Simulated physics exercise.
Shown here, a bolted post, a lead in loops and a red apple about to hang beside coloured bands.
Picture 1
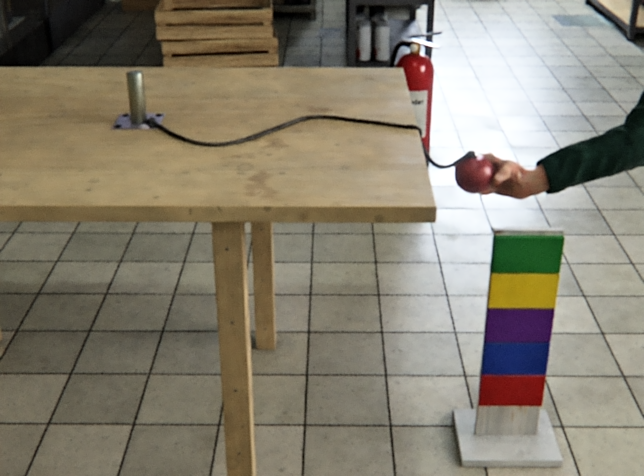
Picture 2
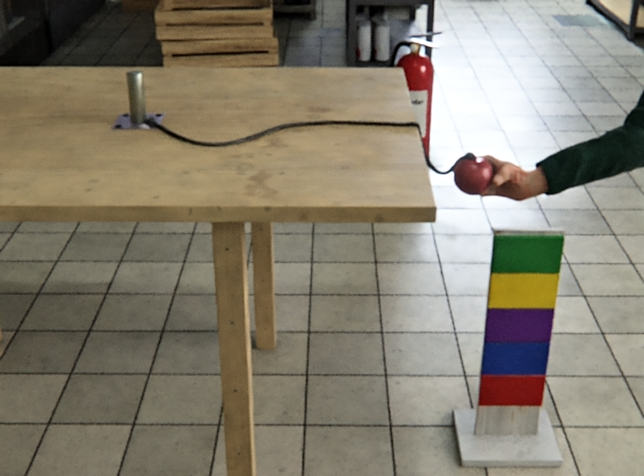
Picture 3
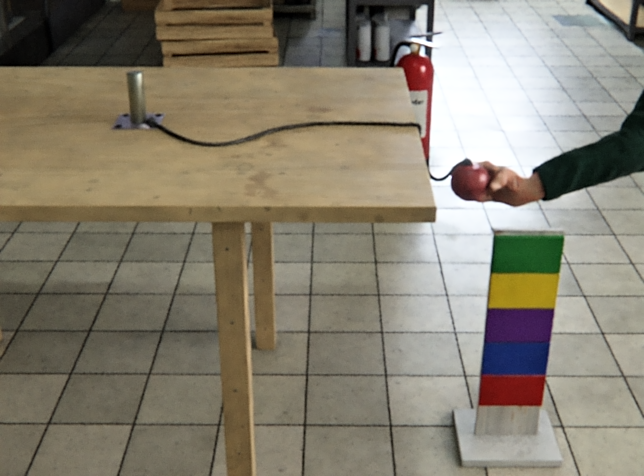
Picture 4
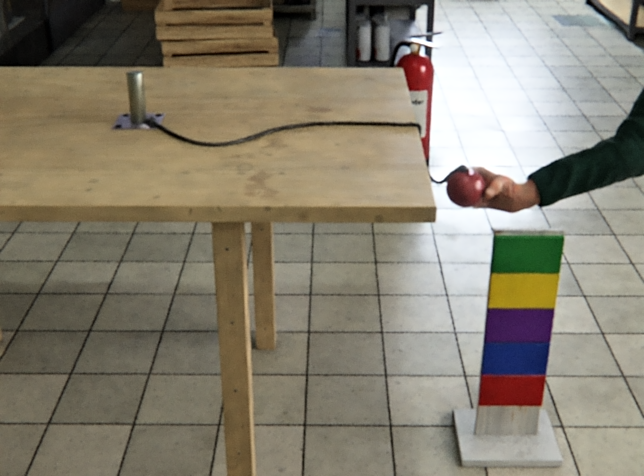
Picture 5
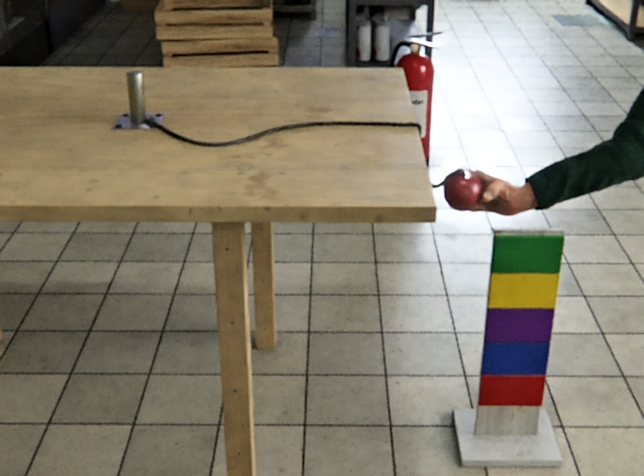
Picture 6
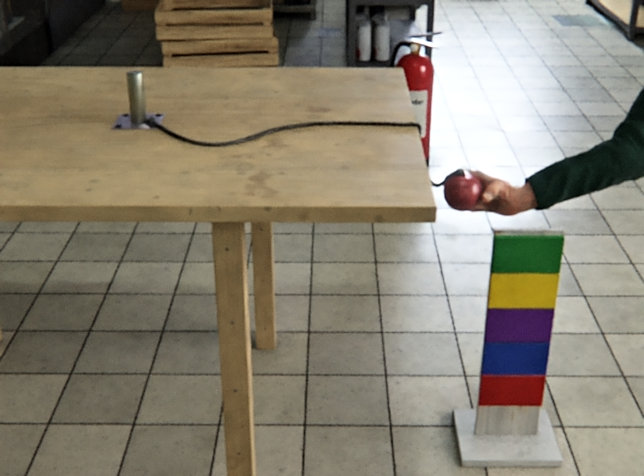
A hand in a dark green sleeve holds a red apple tied to a dark cord just beyond the right edge of a wooden table, seen from a fixed, slightly raised view in a tiled room. The cord curves across the tabletop from a metal post, beside a stand banded green, yellow, purple, blue and red. The hand moves the apple slightly left and down, then keeps still.
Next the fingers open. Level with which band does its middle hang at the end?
At yellow.
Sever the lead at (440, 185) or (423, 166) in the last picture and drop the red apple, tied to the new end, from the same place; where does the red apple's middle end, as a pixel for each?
Try by try, around (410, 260) and (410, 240).
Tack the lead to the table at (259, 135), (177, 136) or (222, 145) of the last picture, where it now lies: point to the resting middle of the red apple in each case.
Near (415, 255), (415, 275) and (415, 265).
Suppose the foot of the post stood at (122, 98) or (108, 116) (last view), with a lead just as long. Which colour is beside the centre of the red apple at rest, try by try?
In that order: Green; green.
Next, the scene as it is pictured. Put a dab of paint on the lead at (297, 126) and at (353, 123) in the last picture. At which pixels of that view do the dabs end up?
At (343, 131), then (402, 134).
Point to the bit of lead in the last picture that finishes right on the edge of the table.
The one at (373, 124).
Early on, apple near (423, 270); level with green.
Midway, apple near (412, 287); level with yellow.
Finally, apple near (416, 291); level with yellow. Its centre hangs level with the yellow band.
